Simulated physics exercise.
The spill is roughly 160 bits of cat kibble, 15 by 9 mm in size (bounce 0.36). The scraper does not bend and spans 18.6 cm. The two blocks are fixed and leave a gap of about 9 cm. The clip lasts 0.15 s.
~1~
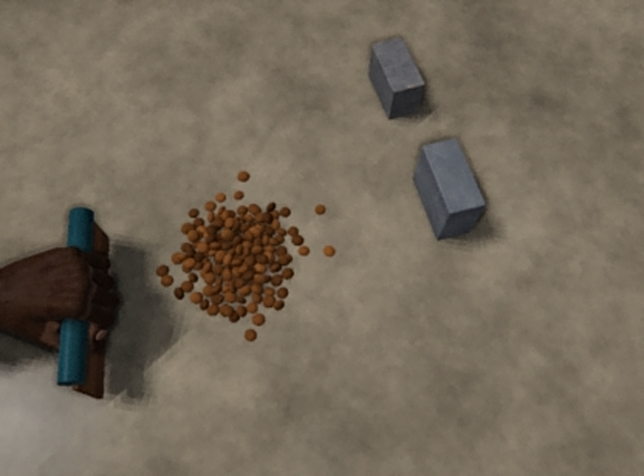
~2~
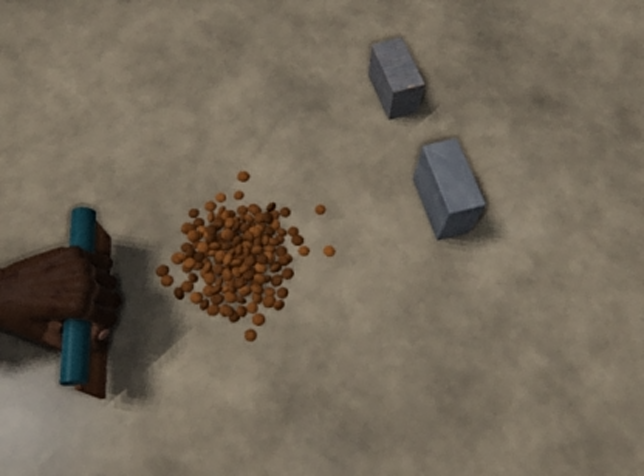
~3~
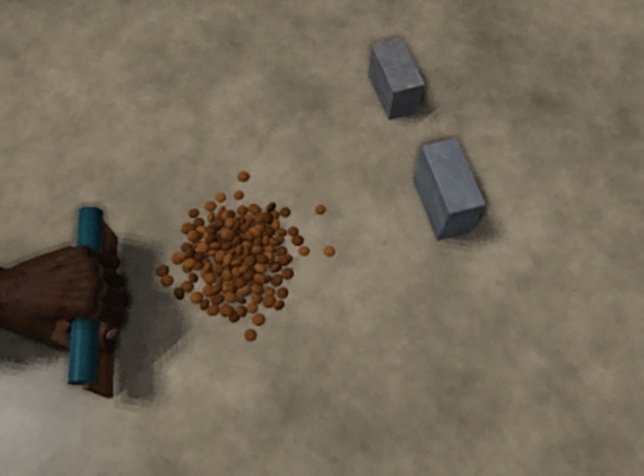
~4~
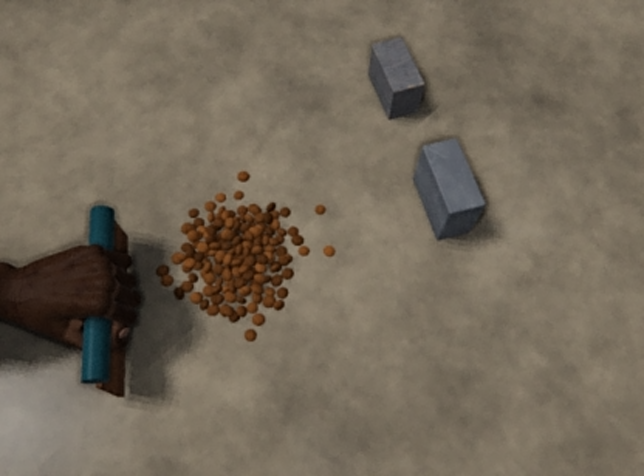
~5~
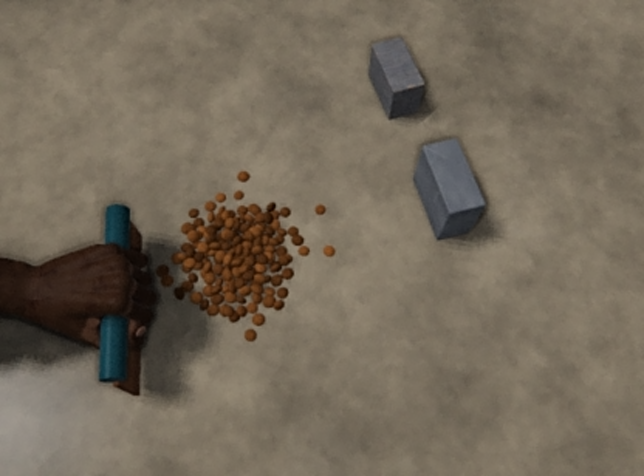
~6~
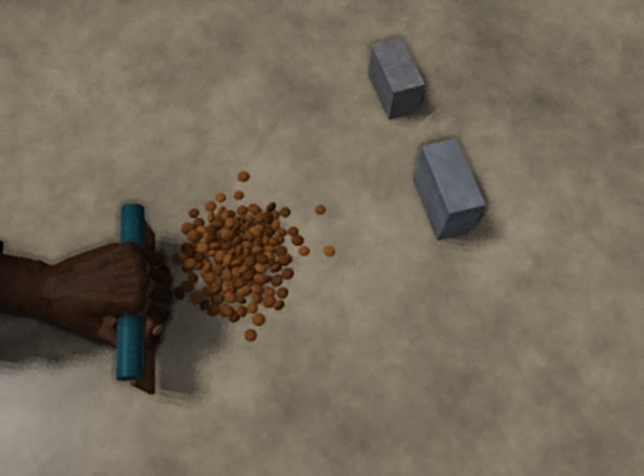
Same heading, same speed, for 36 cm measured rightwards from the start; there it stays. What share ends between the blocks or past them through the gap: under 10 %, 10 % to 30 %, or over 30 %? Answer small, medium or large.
In or through the gap: Small.
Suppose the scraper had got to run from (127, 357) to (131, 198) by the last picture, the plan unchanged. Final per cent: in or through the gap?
Through 15.
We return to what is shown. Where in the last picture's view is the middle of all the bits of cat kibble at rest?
Around (425, 238).
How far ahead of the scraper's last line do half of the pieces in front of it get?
About 4 cm.
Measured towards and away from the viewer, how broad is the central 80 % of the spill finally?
About 20 cm.
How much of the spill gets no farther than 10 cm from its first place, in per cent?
About 25 per cent.
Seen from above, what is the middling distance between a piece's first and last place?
Some 24 cm.
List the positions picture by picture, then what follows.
Scraper from (80, 387) to (90, 221); moved 0.0 cm; pieces shifted so far, 0; middle of the spill at (240, 250); block at (453, 175); block at (398, 64), in the first picture.
Scraper from (83, 387) to (92, 221); moved 0.2 cm; pieces shifted so far, 0; middle of the spill at (240, 250), in the second picture.
Scraper from (91, 386) to (99, 221); moved 1.0 cm; pieces shifted so far, 0; middle of the spill at (240, 250), in the third picture.
Scraper from (103, 385) to (110, 220); moved 2.2 cm; pieces shifted so far, 0; middle of the spill at (240, 250), in the fourth picture.
Scraper from (120, 384) to (125, 218); moved 3.8 cm; pieces shifted so far, 0; middle of the spill at (240, 250), in the fifth picture.
Scraper from (137, 382) to (139, 217); moved 5.3 cm; pieces shifted so far, 0; middle of the spill at (240, 250); block at (453, 175); block at (398, 64), in the sixth picture.
Then, 0.30 s after the last picture, scraper 21 cm from its start, spill 17 cm wide; round the near block 25 %, held up before the blocks 75 %.
Then, 0.59 s after the last picture, scraper 36 cm from its start, spill 22 cm wide; round the near block 50 %, held up before the blocks 50 %.
Then, 0.84 s after the last picture, scraper 36 cm from its start, spill 23 cm wide; round the near block 50 %, held up before the blocks 50 %.
In the end, in or through the gap 0 %, round the near block 50 %, round the far block 0 %, held up before the blocks 50 %.
